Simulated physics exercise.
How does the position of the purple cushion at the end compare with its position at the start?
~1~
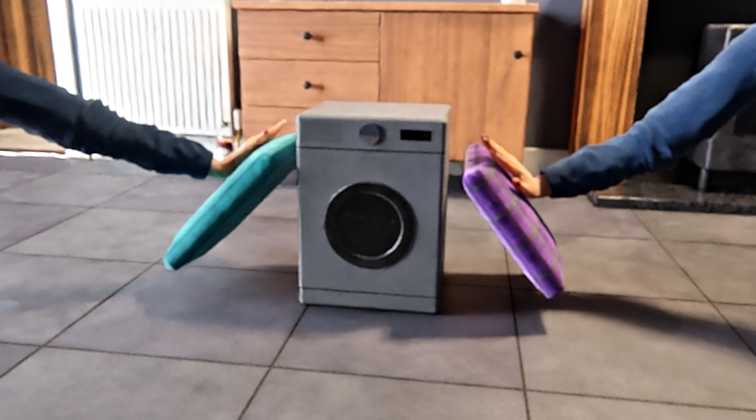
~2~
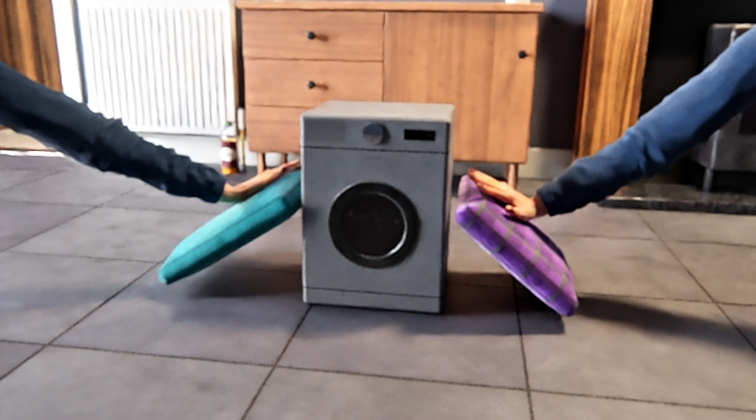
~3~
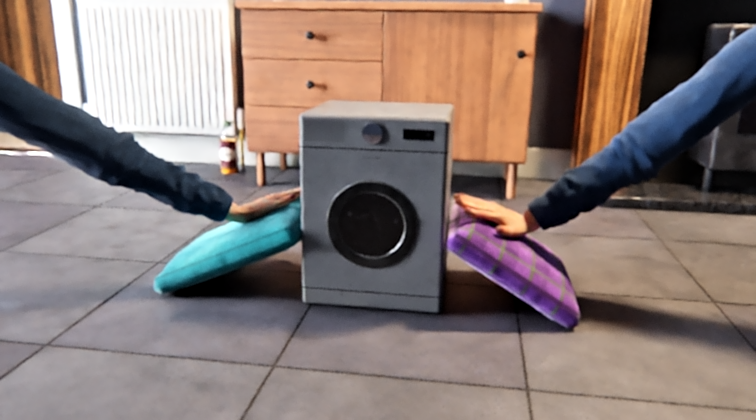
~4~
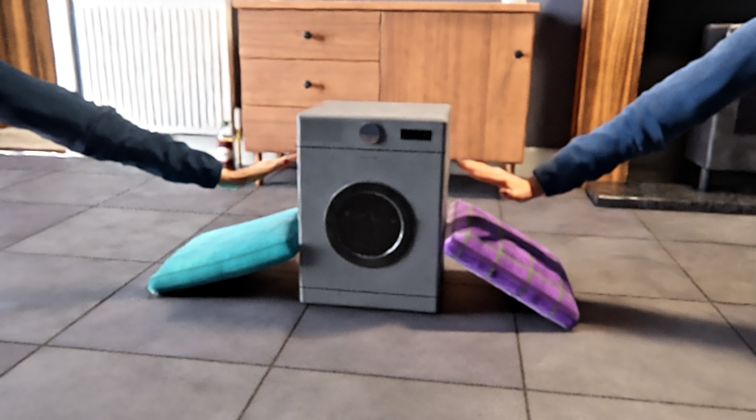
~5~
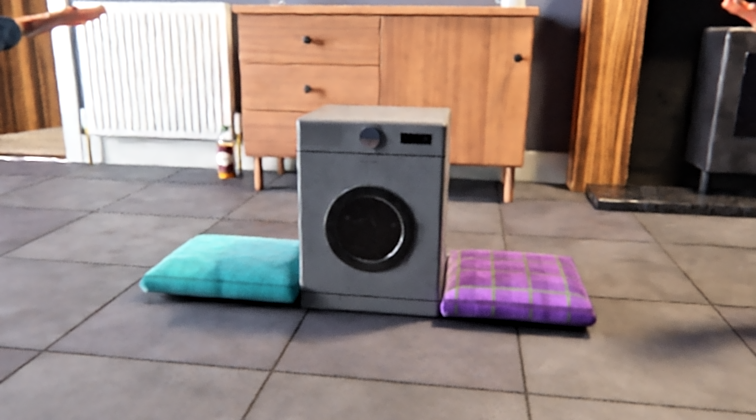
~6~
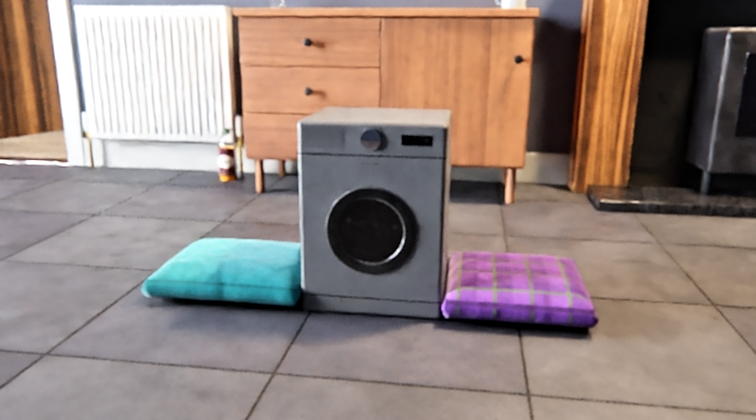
At the start the purple cushion is held up at a steep tilt by a hand at the right side of the grey machine. By the end it is lower, lying flat on the floor to the right of the machine.
